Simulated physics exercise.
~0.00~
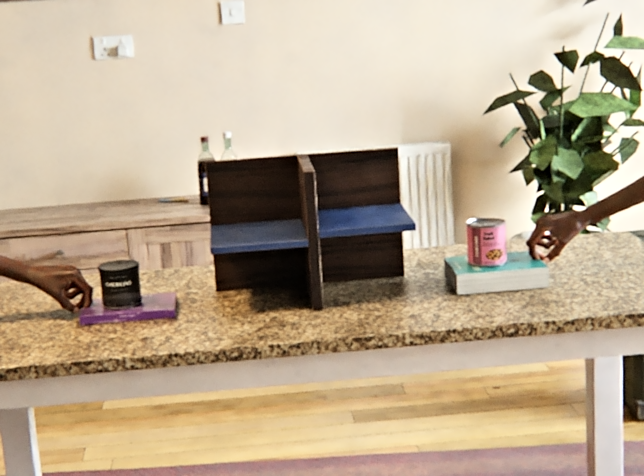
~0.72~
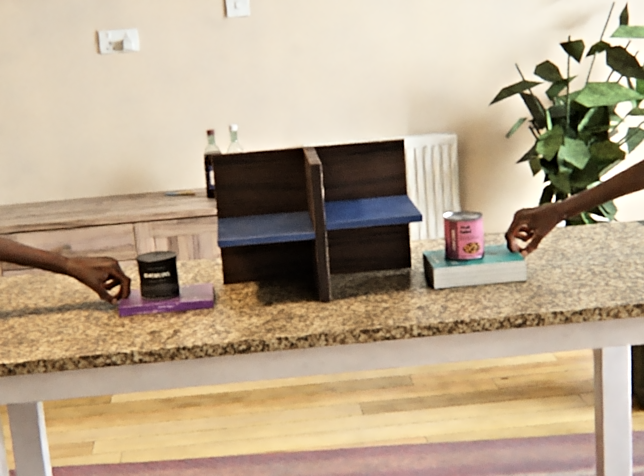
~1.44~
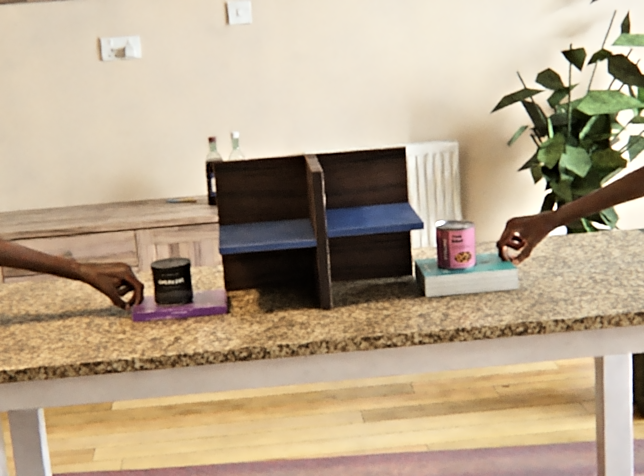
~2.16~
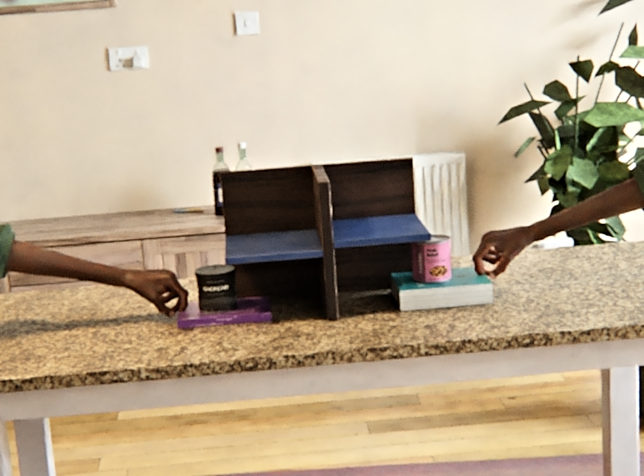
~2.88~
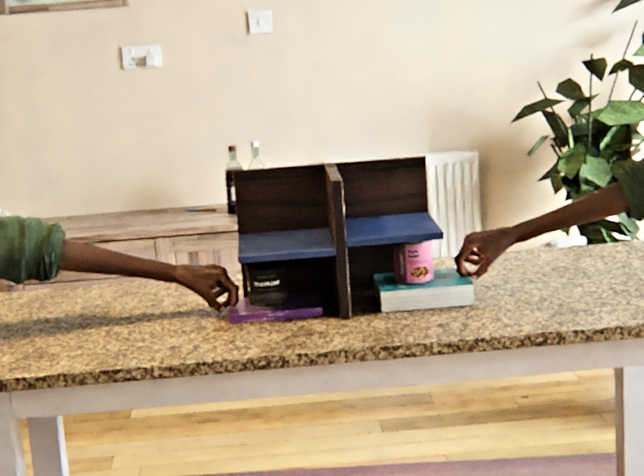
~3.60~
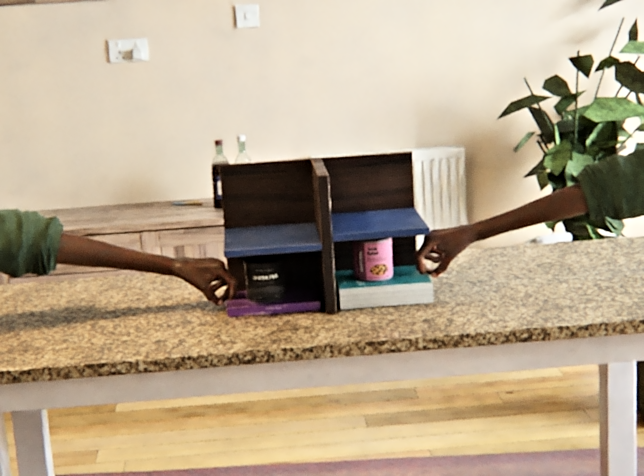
To begin with, a dark wooden stand with blue shelves sits on a speckled countertop, while a hand on each side holds a loaded carrier. On the left, a black pot rests on a purple box, and on the right, a pink can stands on a turquoise book. The hands slide both carriers inward, the left one moving right and the right one moving left. Each container rides along upright and begins to pass beneath the blue shelf on its side. Finally, both sit under the shelves, having cleared them without being knocked, with the hands still at the carriers.
